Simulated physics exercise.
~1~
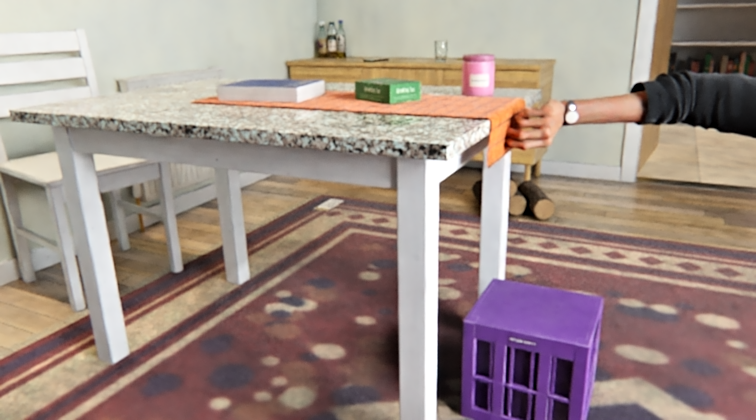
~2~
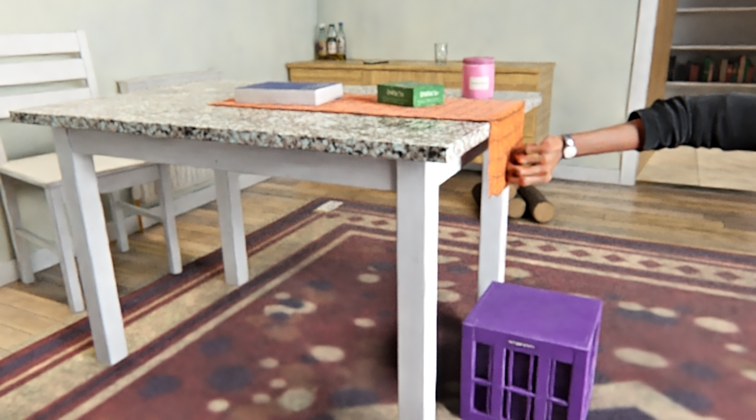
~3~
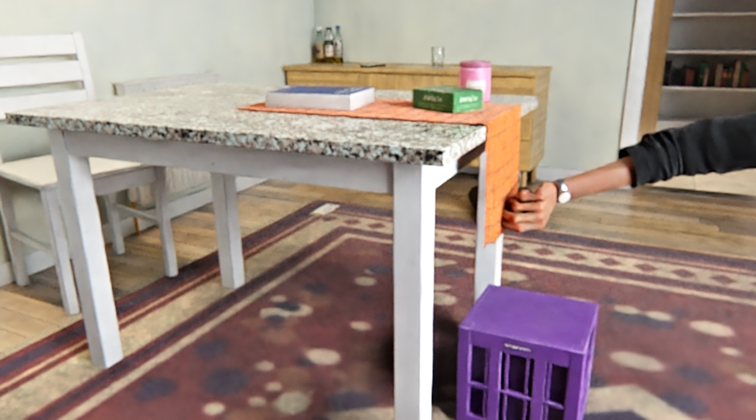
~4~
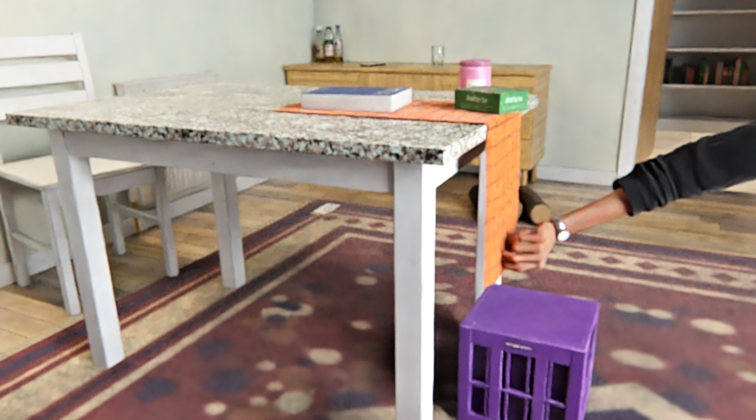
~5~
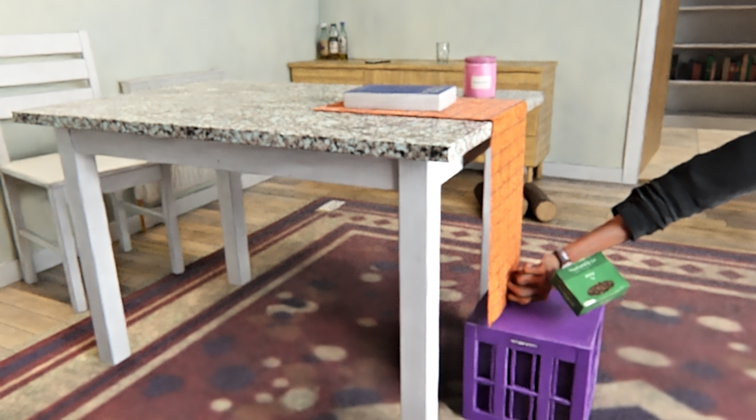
A hand in a dark sleeve, wearing a watch, grips the hanging end of an orange cloth on a speckled table with white legs, seen from slightly above in a room with a patterned rug. A blue book and a green packet lie on the cloth, a pink jar stands near the far edge, and a purple crate sits below. The hand draws the cloth steadily down, carrying book and packet rightward while the jar stays put. Finally the hem reaches the crate and the packet goes over the edge, seen tilted beside the hand above the crate, while the book and jar remain on top.
